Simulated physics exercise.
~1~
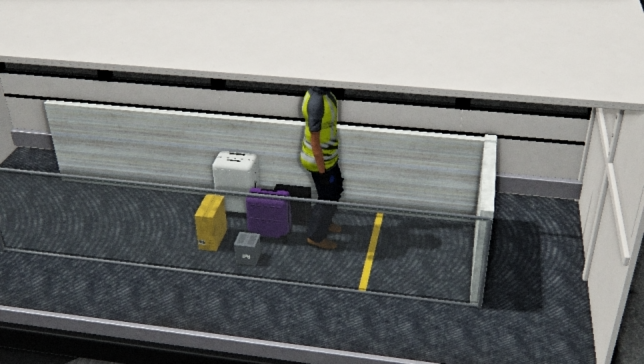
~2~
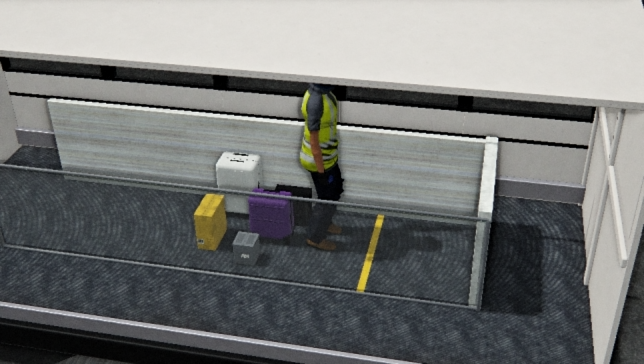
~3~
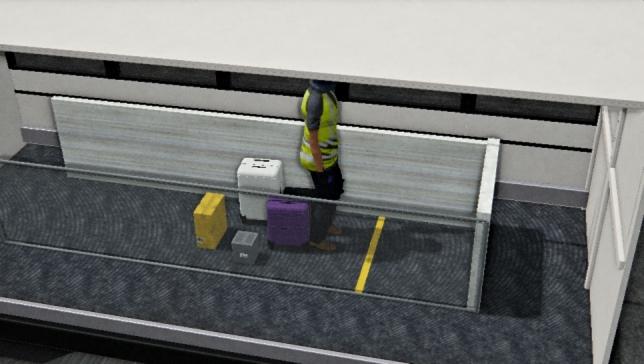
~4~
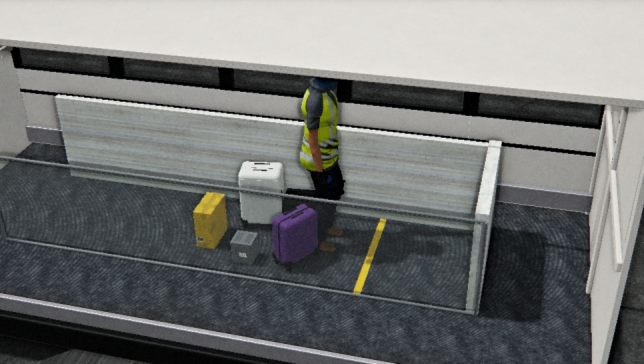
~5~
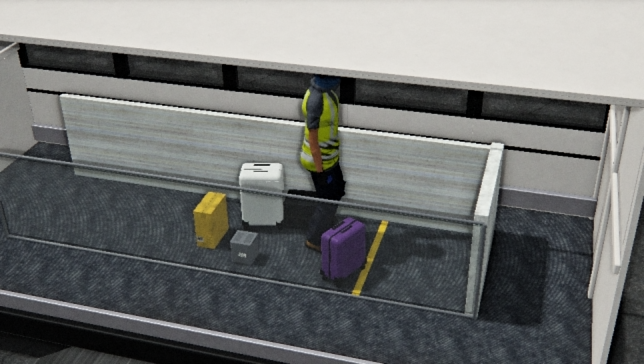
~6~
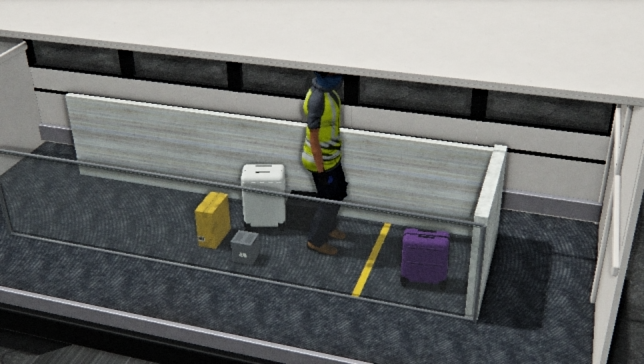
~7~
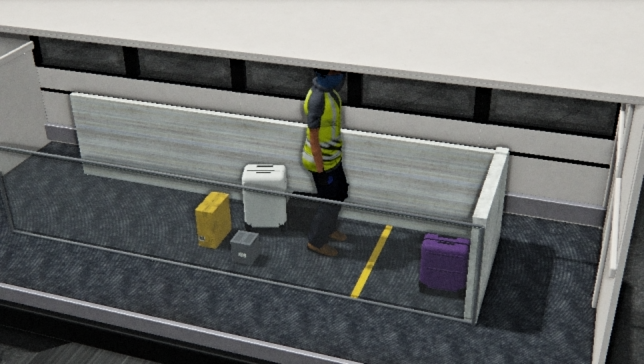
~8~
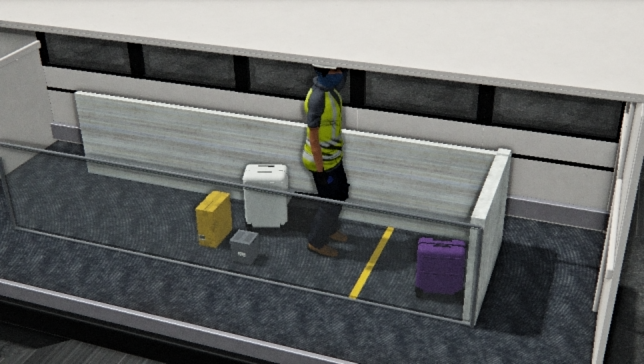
A small purple suitcase slid right across the dark floor, past the feet of a standing worker in a yellow vest, crossed the yellow line and stopped near the end wall, while the white suitcase, yellow case and grey tub stayed short of the line.
